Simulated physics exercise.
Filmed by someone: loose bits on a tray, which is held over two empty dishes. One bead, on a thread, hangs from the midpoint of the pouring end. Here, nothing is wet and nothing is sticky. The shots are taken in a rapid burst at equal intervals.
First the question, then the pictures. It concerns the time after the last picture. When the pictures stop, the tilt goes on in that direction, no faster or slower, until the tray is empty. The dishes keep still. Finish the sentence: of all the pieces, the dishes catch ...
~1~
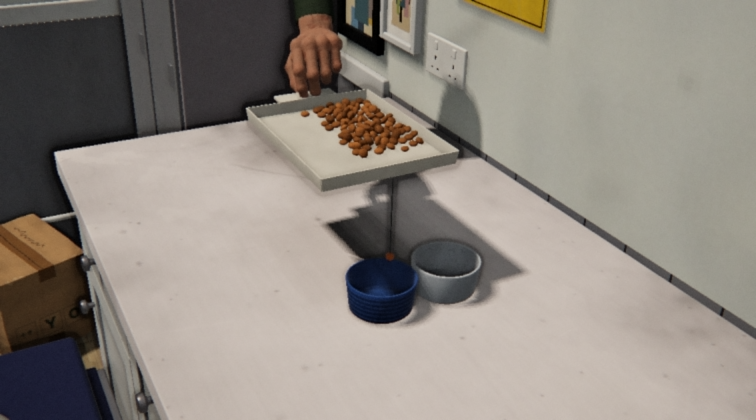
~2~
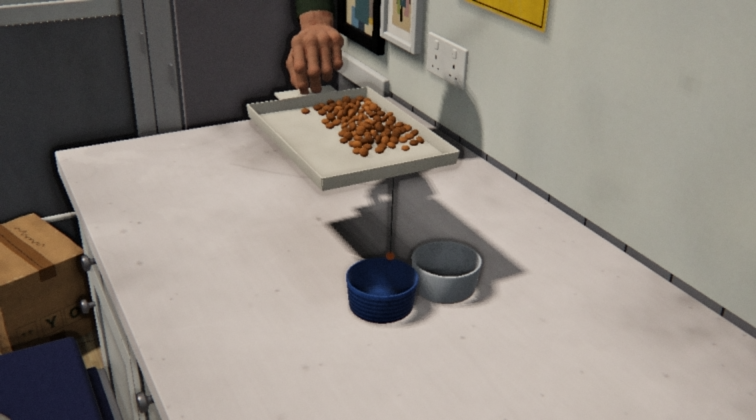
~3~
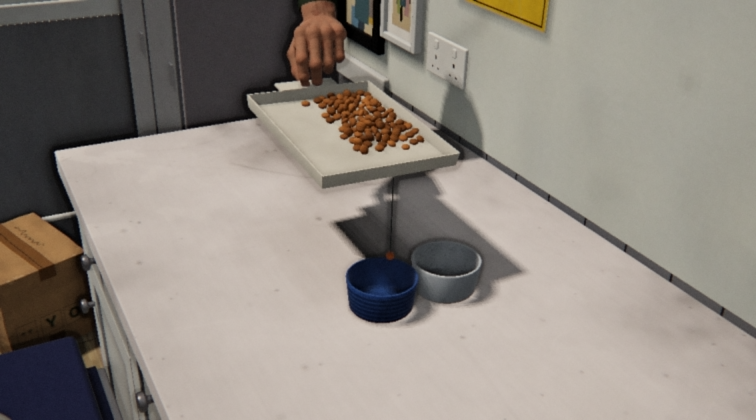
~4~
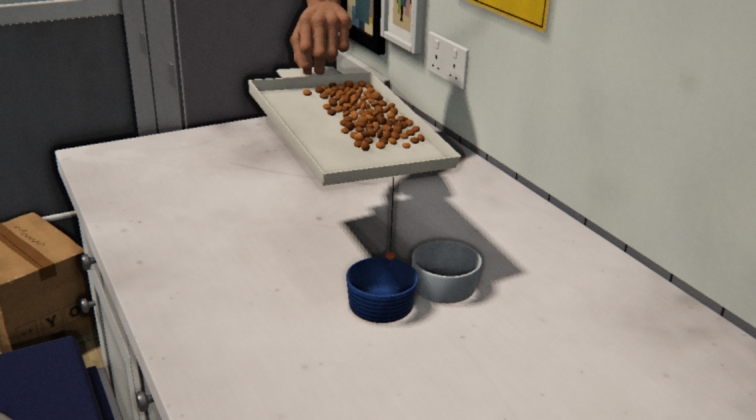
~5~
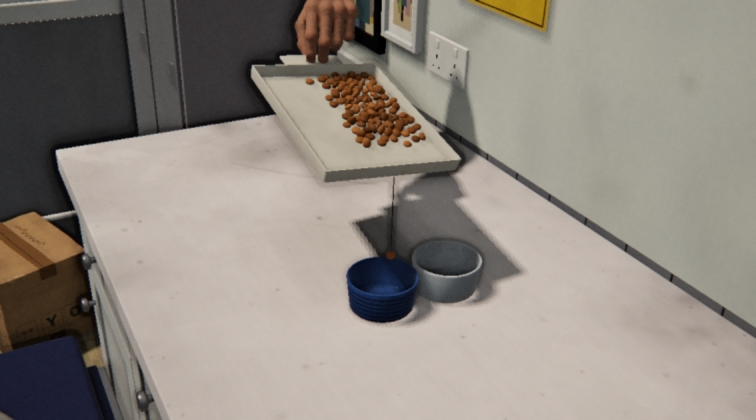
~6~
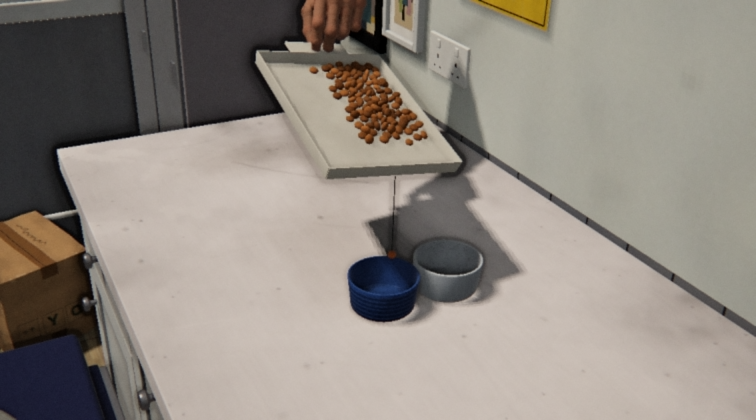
... most of them.
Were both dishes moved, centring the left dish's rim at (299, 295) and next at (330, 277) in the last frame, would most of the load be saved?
Taking them in turn, it's short of half and then short of half.
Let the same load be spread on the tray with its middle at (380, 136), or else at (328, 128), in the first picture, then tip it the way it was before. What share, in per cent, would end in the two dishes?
First case around 90 %, second case around 80 %.
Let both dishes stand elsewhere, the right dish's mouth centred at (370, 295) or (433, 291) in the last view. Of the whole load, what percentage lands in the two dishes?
Roughly 0% the first time and 0% the second time.
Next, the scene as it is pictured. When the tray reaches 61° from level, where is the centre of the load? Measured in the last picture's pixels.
Around (431, 145).
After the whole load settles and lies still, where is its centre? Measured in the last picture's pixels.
Near (449, 275), more or less.
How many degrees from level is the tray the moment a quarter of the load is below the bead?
The tilt then is about 80°.
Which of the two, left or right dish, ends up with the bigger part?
More ends in the right-hand dish.
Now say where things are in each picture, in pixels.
The first picture shows corners of the pouring end near (322, 178) and (457, 150), level; middle of the load near (360, 125), bits of cat kibble; left dish near (399, 307); right dish near (464, 288); bead on its thread near (390, 256).
The second picture shows corners of the pouring end near (323, 177) and (457, 151), level; middle of the load near (361, 123).
The third picture shows corners of the pouring end near (323, 175) and (458, 152), tipped barely, lowest at the right corner; middle of the load near (361, 119).
The fourth picture shows corners of the pouring end near (325, 172) and (458, 155), tipped a little, lowest at the right corner; middle of the load near (362, 112).
The fifth picture shows corners of the pouring end near (327, 170) and (459, 158), tipped a little, lowest at the right corner; middle of the load near (364, 106).
The sixth picture shows corners of the pouring end near (330, 167) and (460, 161), tipped clearly, lowest at the right corner; middle of the load near (368, 99); left dish near (400, 305); right dish near (466, 286).
Shortly afterwards, tray tipped steeply; all but a few on the tray; only a few in the air.
Next, tray tipped right over; near a third on the tray; only a few in the left dish; near half in the right dish; a little outside both; a little in the air.
Some moments later, tray tipped past a quarter turn; only a few in the left dish; all but a few in the right dish; a little outside both.
In the end, tray tipped past a quarter turn; only a few in the left dish; all but a few in the right dish; a little outside both.
